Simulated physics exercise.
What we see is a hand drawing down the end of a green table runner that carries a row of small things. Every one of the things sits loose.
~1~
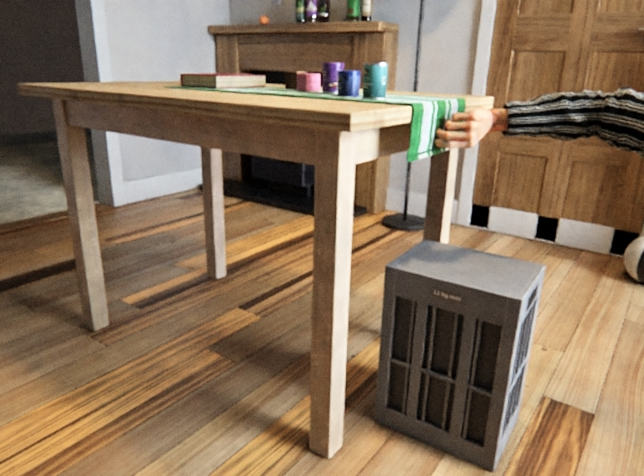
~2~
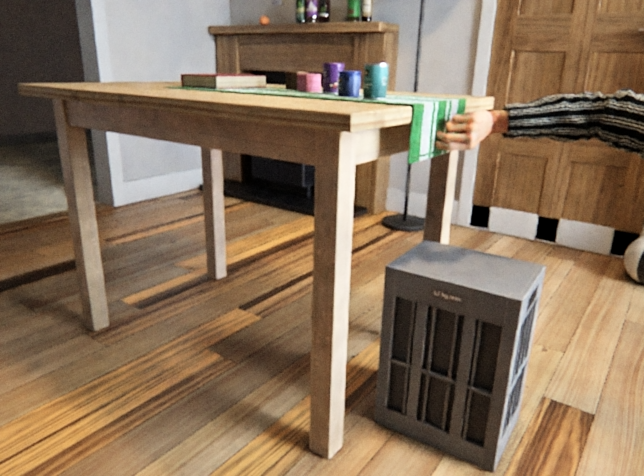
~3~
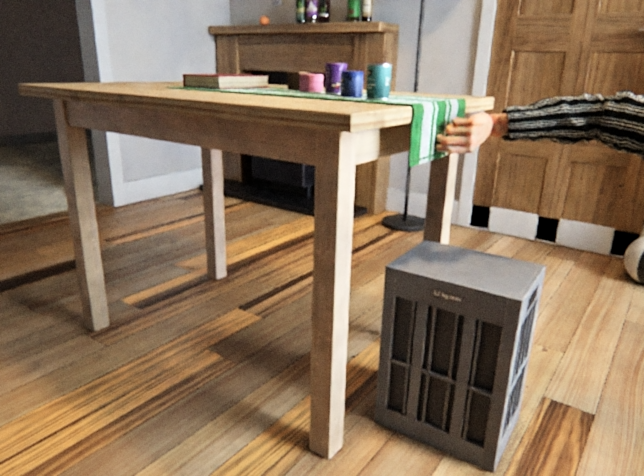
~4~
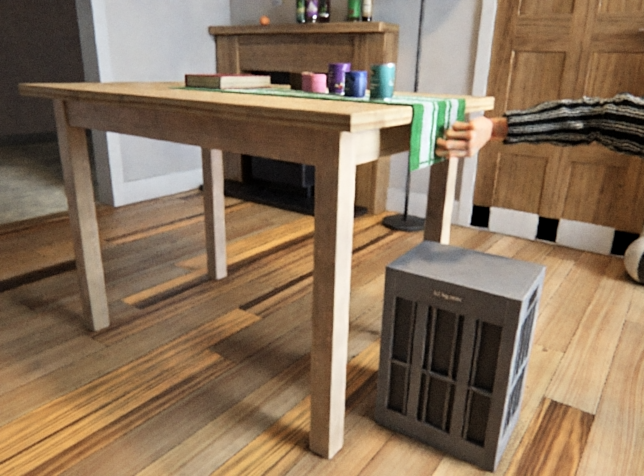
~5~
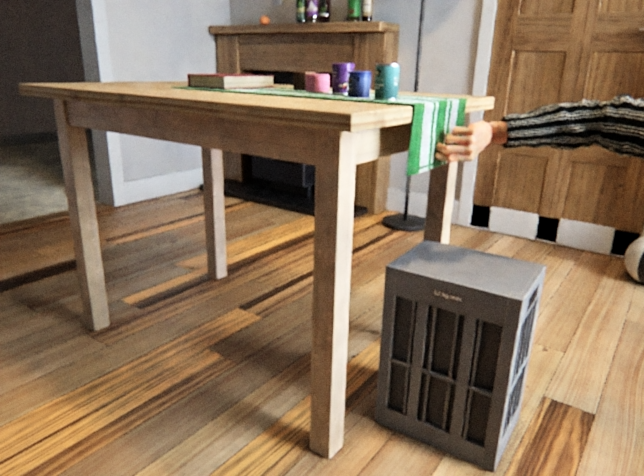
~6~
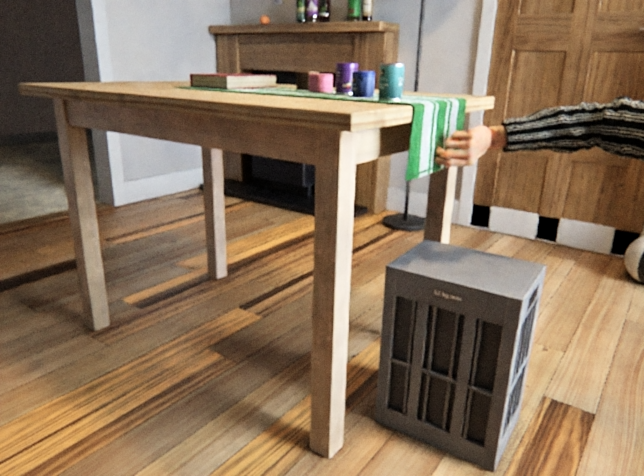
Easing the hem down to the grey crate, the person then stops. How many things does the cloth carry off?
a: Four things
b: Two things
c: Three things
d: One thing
Two things.
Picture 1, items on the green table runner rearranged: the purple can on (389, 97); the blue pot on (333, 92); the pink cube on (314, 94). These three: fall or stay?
Of these three, the purple can takes a tumble, the blue pot rides it out, the pink cube rides it out.
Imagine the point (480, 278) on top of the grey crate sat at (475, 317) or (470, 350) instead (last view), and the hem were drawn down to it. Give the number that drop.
Result: 3; 4.
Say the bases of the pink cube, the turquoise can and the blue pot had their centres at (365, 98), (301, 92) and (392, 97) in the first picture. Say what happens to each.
Looking at each one, the pink cube drops away, the turquoise can remains in position and the blue pot drops away.
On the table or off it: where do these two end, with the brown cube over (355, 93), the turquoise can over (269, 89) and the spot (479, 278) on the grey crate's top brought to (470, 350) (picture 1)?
In the end the brown cube gets dislodged; meanwhile the turquoise can rides it out.
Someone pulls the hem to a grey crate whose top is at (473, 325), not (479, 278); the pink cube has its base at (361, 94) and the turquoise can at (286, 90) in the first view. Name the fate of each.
The pink cube? Lost. The turquoise can? Safe.
Soon after, hem near (433, 225); turquoise can gone.
Then, hem on the crate; turquoise can and blue pot gone.
At rest, hem on the crate; turquoise can and blue pot gone. Over the edge go two.
